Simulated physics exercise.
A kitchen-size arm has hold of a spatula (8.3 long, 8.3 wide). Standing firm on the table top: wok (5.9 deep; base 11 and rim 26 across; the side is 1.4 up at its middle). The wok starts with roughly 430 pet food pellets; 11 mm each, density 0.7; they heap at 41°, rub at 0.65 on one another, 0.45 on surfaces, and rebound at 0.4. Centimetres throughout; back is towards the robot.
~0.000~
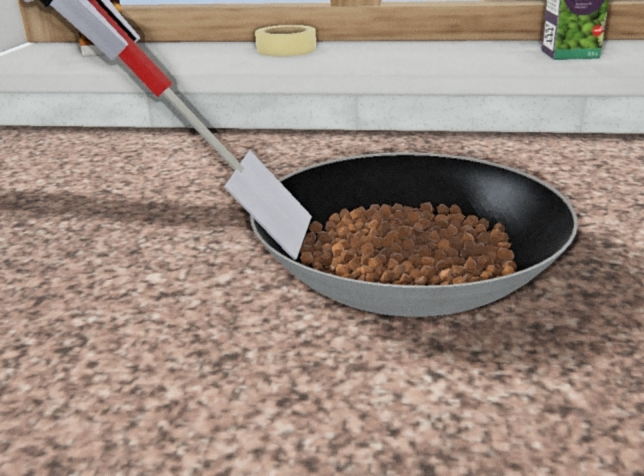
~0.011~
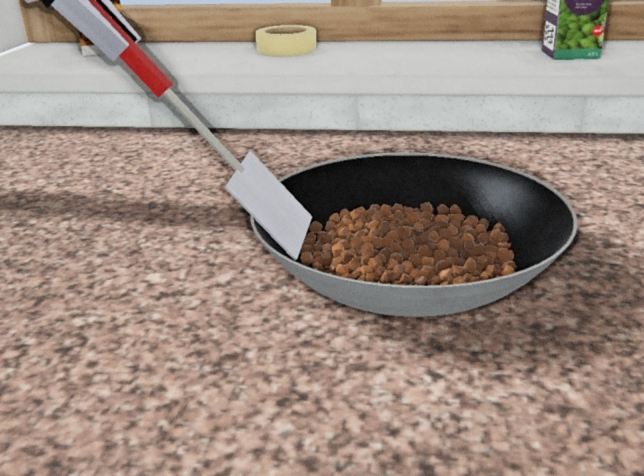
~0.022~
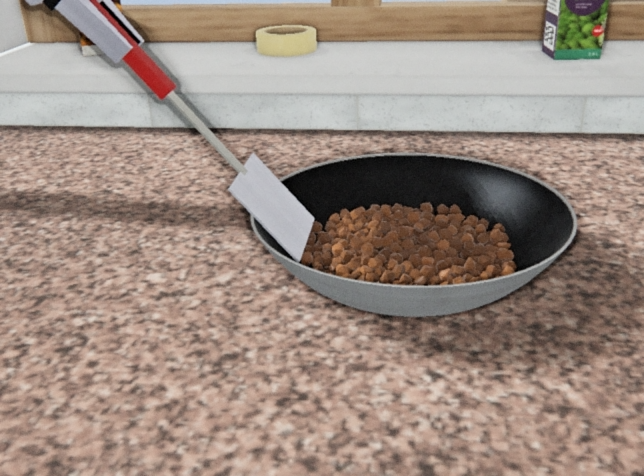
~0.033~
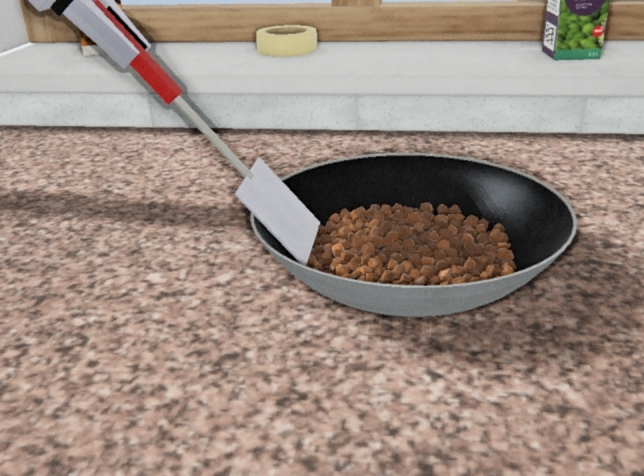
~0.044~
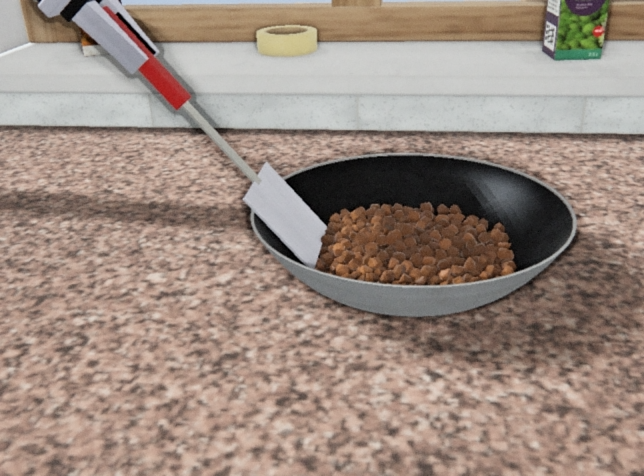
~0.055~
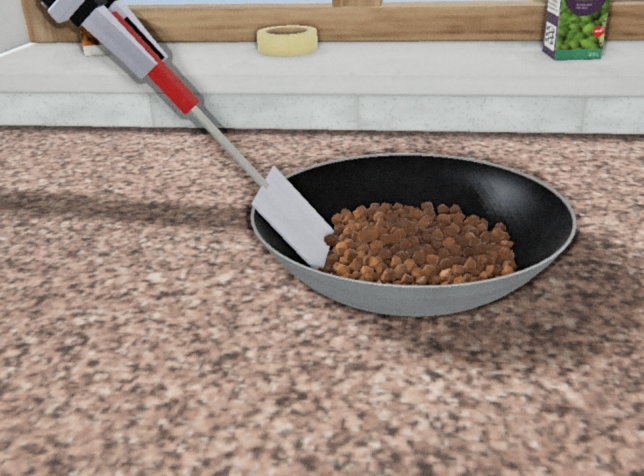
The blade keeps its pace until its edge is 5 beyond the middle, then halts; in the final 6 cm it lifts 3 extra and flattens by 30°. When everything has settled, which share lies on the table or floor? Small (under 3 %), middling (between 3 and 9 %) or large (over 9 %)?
A small share, under 3 %, ends on the table or floor.
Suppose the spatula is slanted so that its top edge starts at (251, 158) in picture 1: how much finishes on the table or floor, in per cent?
About 0 per cent.
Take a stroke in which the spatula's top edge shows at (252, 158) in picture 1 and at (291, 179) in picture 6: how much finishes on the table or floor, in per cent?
About 5 per cent.
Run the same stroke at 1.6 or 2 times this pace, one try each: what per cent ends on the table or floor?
Some 5 and 5 per cent.
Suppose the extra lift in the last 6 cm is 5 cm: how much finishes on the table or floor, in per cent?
About 0 per cent.
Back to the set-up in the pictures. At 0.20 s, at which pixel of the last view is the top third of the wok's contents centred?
Near (506, 232).
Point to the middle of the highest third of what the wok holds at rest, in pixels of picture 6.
At about (509, 229).
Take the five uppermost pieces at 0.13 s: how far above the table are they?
Some 4 cm.
After 0.13 s, sloping 50°, highest piece 5 above the table; 433 in the wok.
After 0.20 s, sloping 37°, highest piece 7 above the table; 433 in the wok.
After 0.44 s, sloping 20°, highest piece 7 above the table; 431 in the wok, 2 on the table or floor.
After 1.49 s, sloping 20°, highest piece 7 above the table; 431 in the wok, 2 on the table or floor.
At rest, 431 in the wok, 2 on the table or floor. That is 0 % on the table or floor.
